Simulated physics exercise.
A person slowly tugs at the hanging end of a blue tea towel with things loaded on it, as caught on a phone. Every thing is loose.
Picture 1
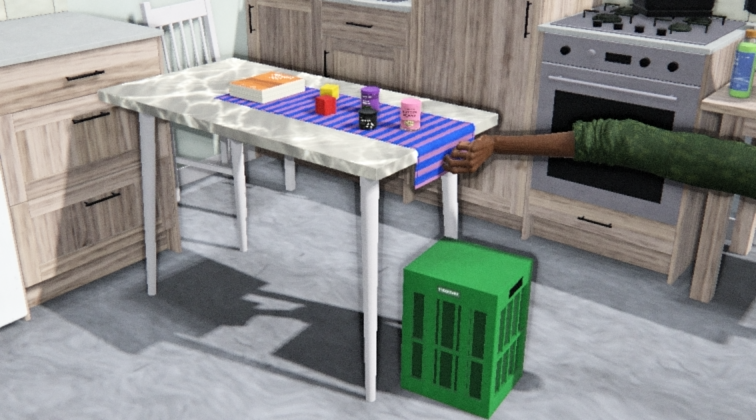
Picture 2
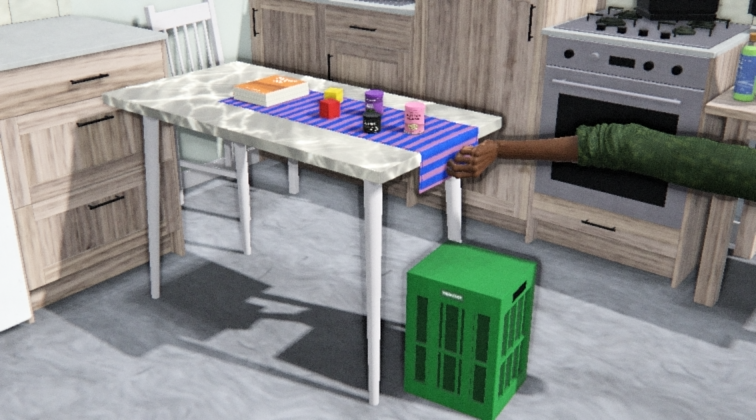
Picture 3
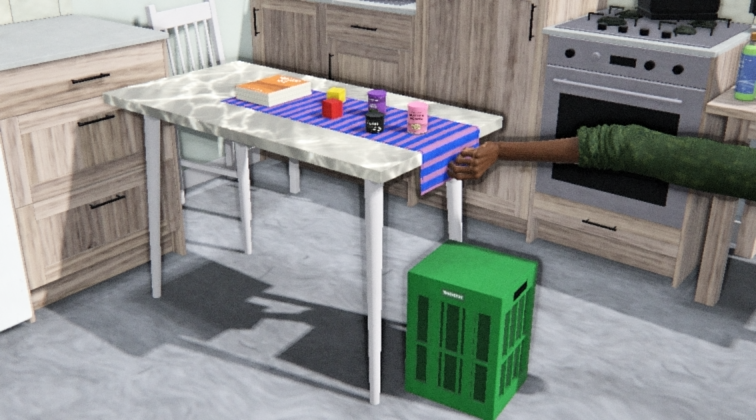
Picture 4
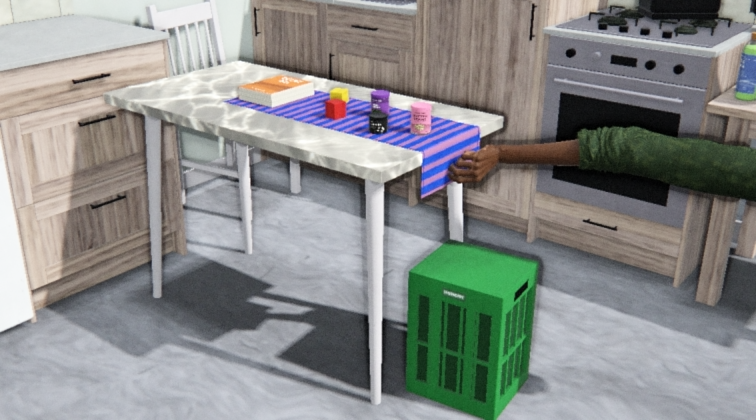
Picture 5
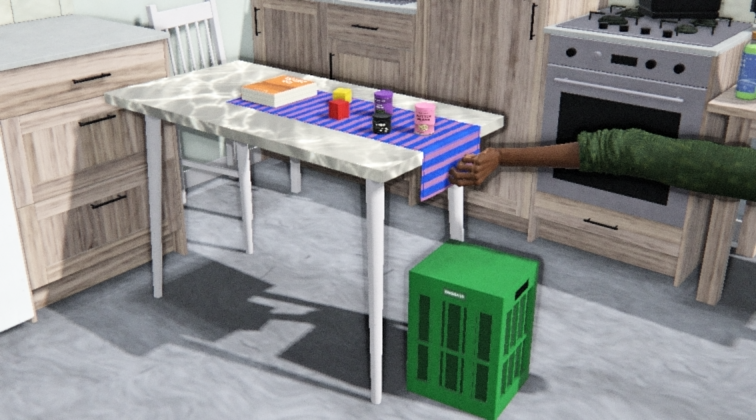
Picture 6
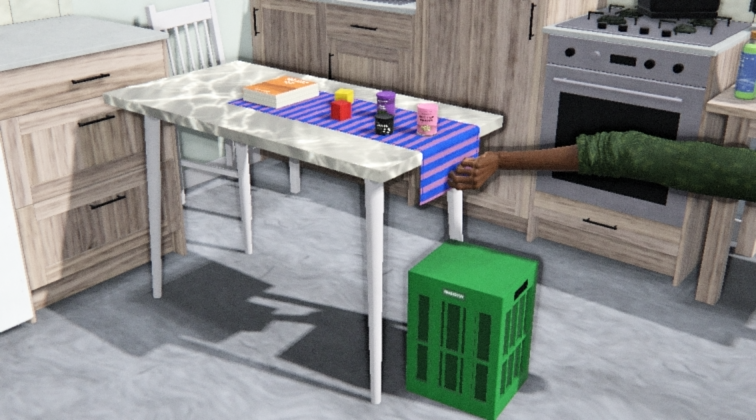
A hand in a green sleeve slowly pulled the hanging end of a striped blue cloth downward, and the small cans, pot, cubes and book on it slid slightly right along the tabletop.
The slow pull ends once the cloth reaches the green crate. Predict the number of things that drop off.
What comes down is a pair.
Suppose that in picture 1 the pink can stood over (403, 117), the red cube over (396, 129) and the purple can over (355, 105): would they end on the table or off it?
The pink can goes over, the red cube is carried off, the purple can does not fall.
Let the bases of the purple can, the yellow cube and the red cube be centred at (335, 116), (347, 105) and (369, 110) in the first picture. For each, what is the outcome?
Outcome: The purple can is still in place, the yellow cube is still in place, the red cube is still in place.
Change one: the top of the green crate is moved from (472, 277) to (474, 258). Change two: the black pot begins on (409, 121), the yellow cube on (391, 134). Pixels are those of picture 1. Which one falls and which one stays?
In the end the black pot is no longer on top and the yellow cube is no longer on top.
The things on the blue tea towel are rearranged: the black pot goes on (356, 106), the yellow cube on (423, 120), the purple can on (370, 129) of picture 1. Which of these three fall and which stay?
The black pot will stay where it is, the yellow cube will end up off, the purple can will end up off.
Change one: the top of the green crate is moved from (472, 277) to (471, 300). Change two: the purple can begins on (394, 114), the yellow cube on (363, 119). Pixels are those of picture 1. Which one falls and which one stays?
In the end the purple can is no longer on top and the yellow cube is no longer on top.
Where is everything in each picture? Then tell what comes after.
Hem (415, 189); pink can (411, 101); black pot (368, 111); purple can (370, 89); red cube (326, 97); yellow cube (329, 86); top of the crate (472, 277), in the first picture.
Hem (419, 193); pink can (415, 104), in the second picture.
Hem (421, 195); black pot (375, 114), in the third picture.
Hem (421, 198); purple can (380, 93); top of the crate (478, 280), in the fourth picture.
Hem (421, 201); red cube (339, 101), in the fifth picture.
Hem (420, 205); pink can (428, 106); black pot (384, 116); purple can (386, 94); red cube (341, 102); yellow cube (344, 91), in the sixth picture.
Soon after, hem near (450, 209); all still up.
After that, hem near (450, 236); pink can gone.
And then, hem on the crate; pink can and black pot gone.
In the end, hem on the crate; pink can and black pot gone. It carries off two.
